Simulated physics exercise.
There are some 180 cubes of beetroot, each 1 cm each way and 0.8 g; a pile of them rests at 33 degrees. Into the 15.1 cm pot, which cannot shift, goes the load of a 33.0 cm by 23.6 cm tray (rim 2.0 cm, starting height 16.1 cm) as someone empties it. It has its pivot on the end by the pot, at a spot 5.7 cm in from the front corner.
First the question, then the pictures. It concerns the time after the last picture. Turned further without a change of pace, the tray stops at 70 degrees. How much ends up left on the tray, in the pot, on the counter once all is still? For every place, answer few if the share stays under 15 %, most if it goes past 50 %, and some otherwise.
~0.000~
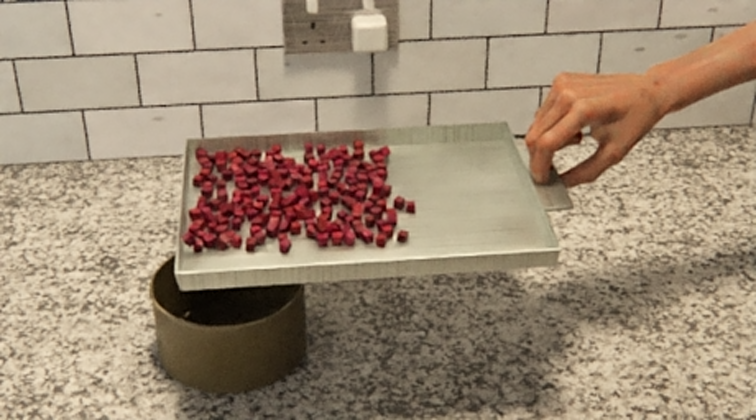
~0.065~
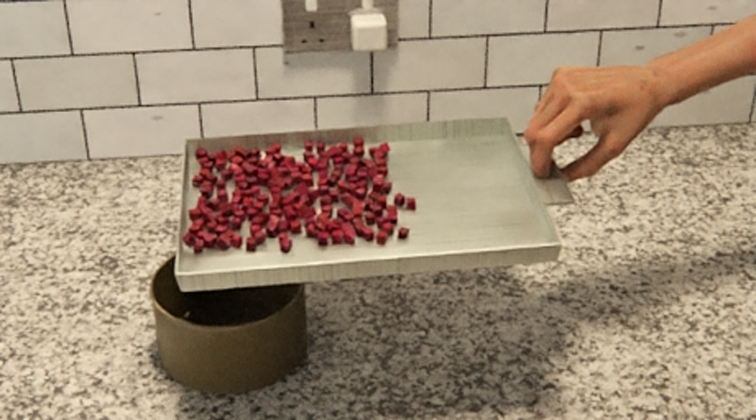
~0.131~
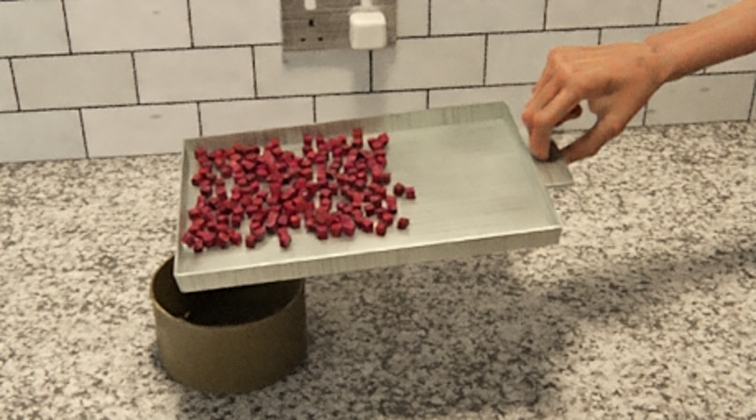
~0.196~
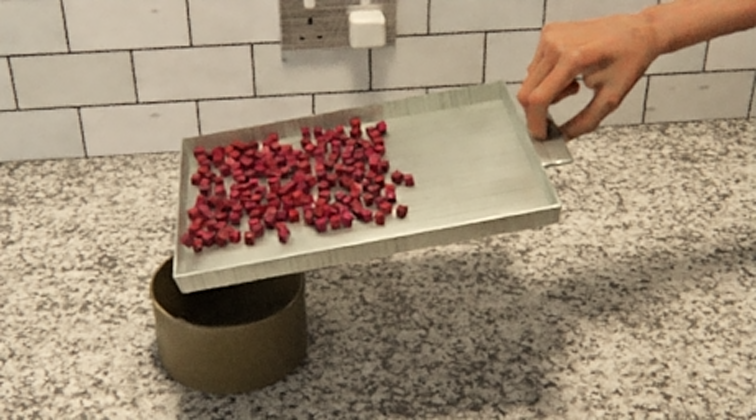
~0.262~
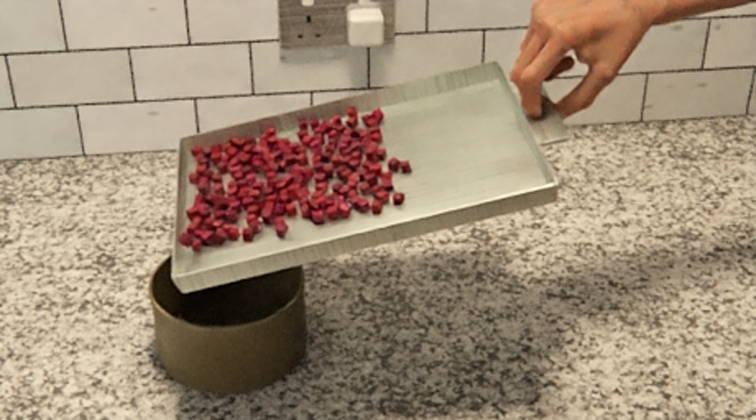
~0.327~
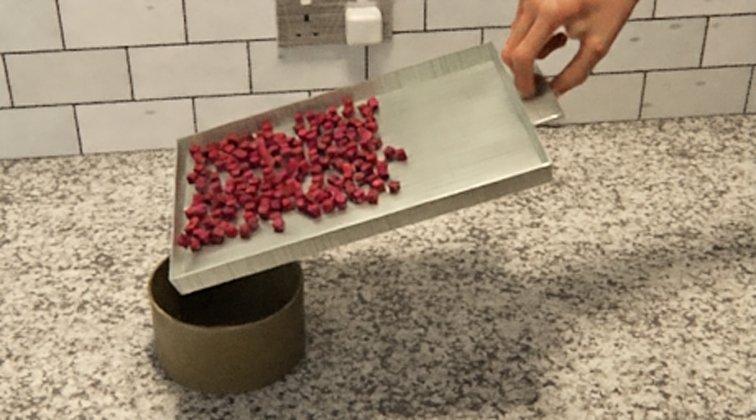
Shares - tray: Most; pot: Few; counter: Few.
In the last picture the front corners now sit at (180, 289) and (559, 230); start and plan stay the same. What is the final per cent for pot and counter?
In the pot: 0 per cent; on the counter: 20 per cent.
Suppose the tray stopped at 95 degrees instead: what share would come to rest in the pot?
Estimated share: About 5 %.
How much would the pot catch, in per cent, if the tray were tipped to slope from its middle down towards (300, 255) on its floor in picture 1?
The share comes to about 0 in a hundred.
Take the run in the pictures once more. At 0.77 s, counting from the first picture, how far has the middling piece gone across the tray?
Roughly 3 cm.
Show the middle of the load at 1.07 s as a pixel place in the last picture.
Near (198, 172).
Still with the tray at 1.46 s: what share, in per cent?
About 95 per cent.
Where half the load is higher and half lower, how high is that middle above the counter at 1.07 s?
About 20 centimetres.
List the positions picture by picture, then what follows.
In the first picture, tray tilt 0 degrees, front corners at (180, 271) and (557, 247); middle of the pieces at (301, 191); pot at (228, 280).
In the second picture, tray tilt 1 degrees, front corners at (180, 272) and (558, 242); middle of the pieces at (301, 190).
In the third picture, tray tilt 4 degrees, front corners at (179, 273) and (558, 225), lowest corner left back; middle of the pieces at (300, 184).
In the fourth picture, tray tilt 8 degrees, front corners at (178, 274) and (557, 204), lowest corner left back; middle of the pieces at (299, 178).
In the fifth picture, tray tilt 12 degrees, front corners at (176, 274) and (553, 182), lowest corner left back; middle of the pieces at (296, 171).
In the sixth picture, tray tilt 16 degrees, front corners at (174, 276) and (547, 162), lowest corner left back; middle of the pieces at (292, 165); pot at (226, 280). Its pace works out near 60 degrees a second.
Then, at 0.77 s, tilt 42 degrees; the tray holds 100 %, the pot 0 %.
After 1.07 s, tilt 59 degrees; the tray holds 95 %, the pot 0 %.
After 1.46 s, tilt 70 degrees; the tray holds 95 %, the pot 0 %.
By 2.4 s all is still; tray 95 %, pot 0 %, counter 5 %.
